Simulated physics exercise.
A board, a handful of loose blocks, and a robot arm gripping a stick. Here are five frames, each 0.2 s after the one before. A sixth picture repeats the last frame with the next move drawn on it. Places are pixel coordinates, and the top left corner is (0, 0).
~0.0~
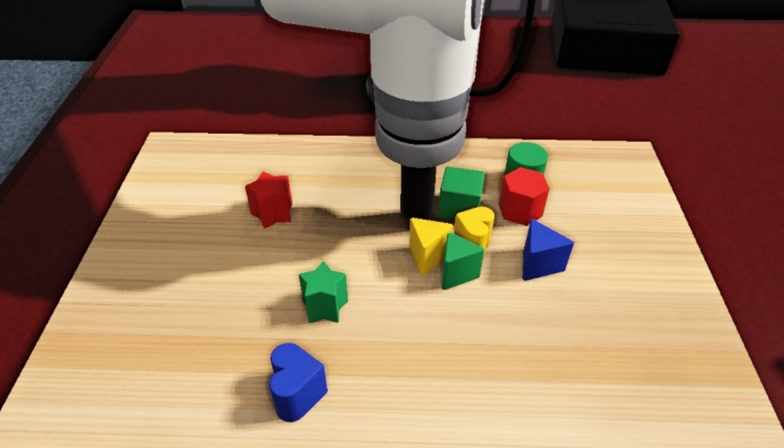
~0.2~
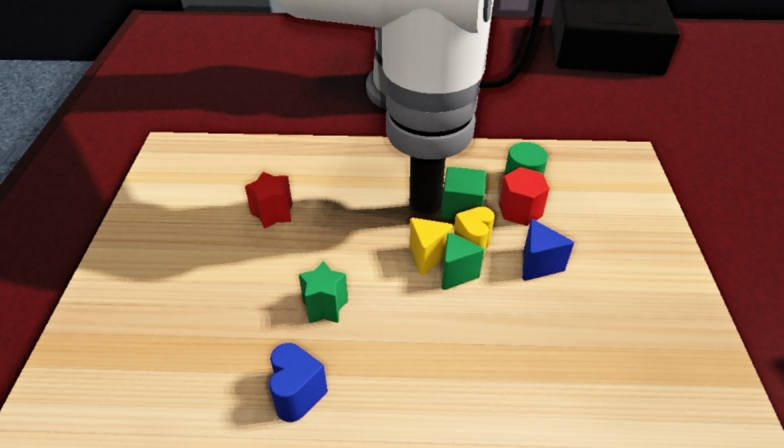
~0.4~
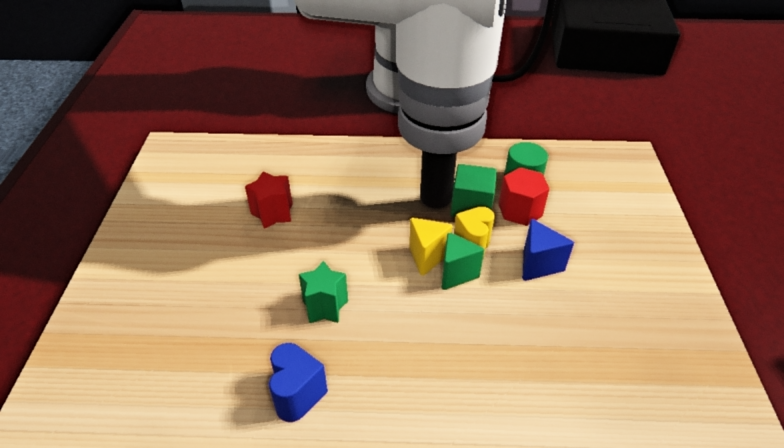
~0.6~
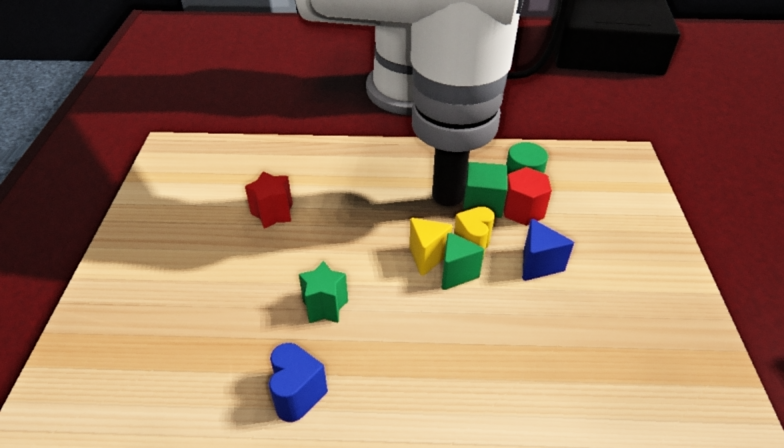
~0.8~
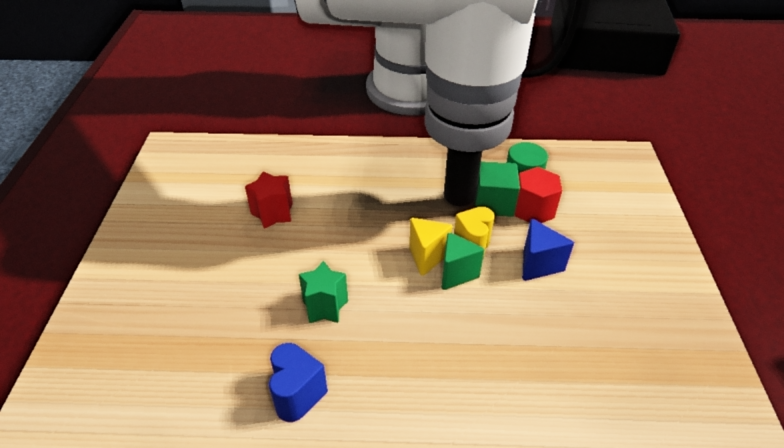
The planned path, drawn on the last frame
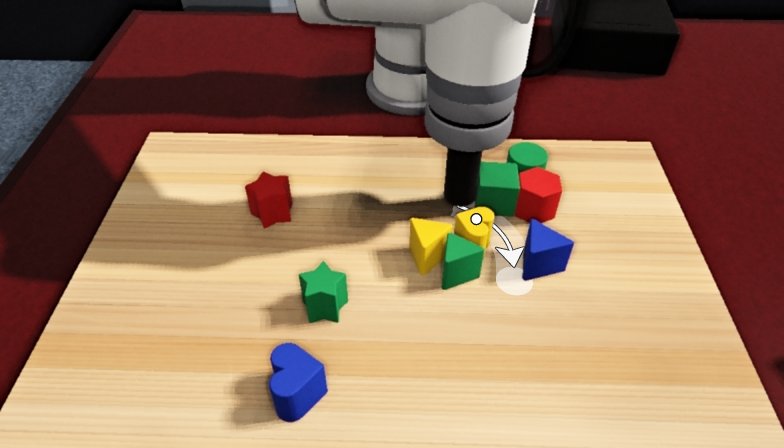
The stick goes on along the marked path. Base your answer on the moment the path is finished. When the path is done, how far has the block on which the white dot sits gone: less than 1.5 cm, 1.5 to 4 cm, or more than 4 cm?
The block on which the white dot sits ends up very close, under 1.5 cm away.
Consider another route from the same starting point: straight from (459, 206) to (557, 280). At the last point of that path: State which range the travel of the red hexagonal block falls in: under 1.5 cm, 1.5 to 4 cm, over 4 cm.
The answer here is from 1.5 to 4 cm.
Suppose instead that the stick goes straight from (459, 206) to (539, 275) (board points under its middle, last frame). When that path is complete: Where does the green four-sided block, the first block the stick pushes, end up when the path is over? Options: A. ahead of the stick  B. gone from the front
Answer: B.
Drawn move, from (459, 206) through (490, 223) and (511, 249) to (514, 281); the dot is on the yellow heart-shaped block.
On the path given first. One third of the way, stick at (493, 215); green four-sided block at (528, 184), turned 30° anticlockwise; red hexagonal block at (567, 178), turned 30° anticlockwise.
Two thirds of the way, stick at (513, 241); green four-sided block at (531, 186), turned 35° anticlockwise; red hexagonal block at (568, 177), turned 35° anticlockwise; blue triangle at (550, 240).
At the end, stick at (516, 272); yellow heart-shaped block still; green four-sided block at (531, 186), turned 35° anticlockwise; red hexagonal block at (568, 177), turned 35° anticlockwise; blue triangle at (557, 245).
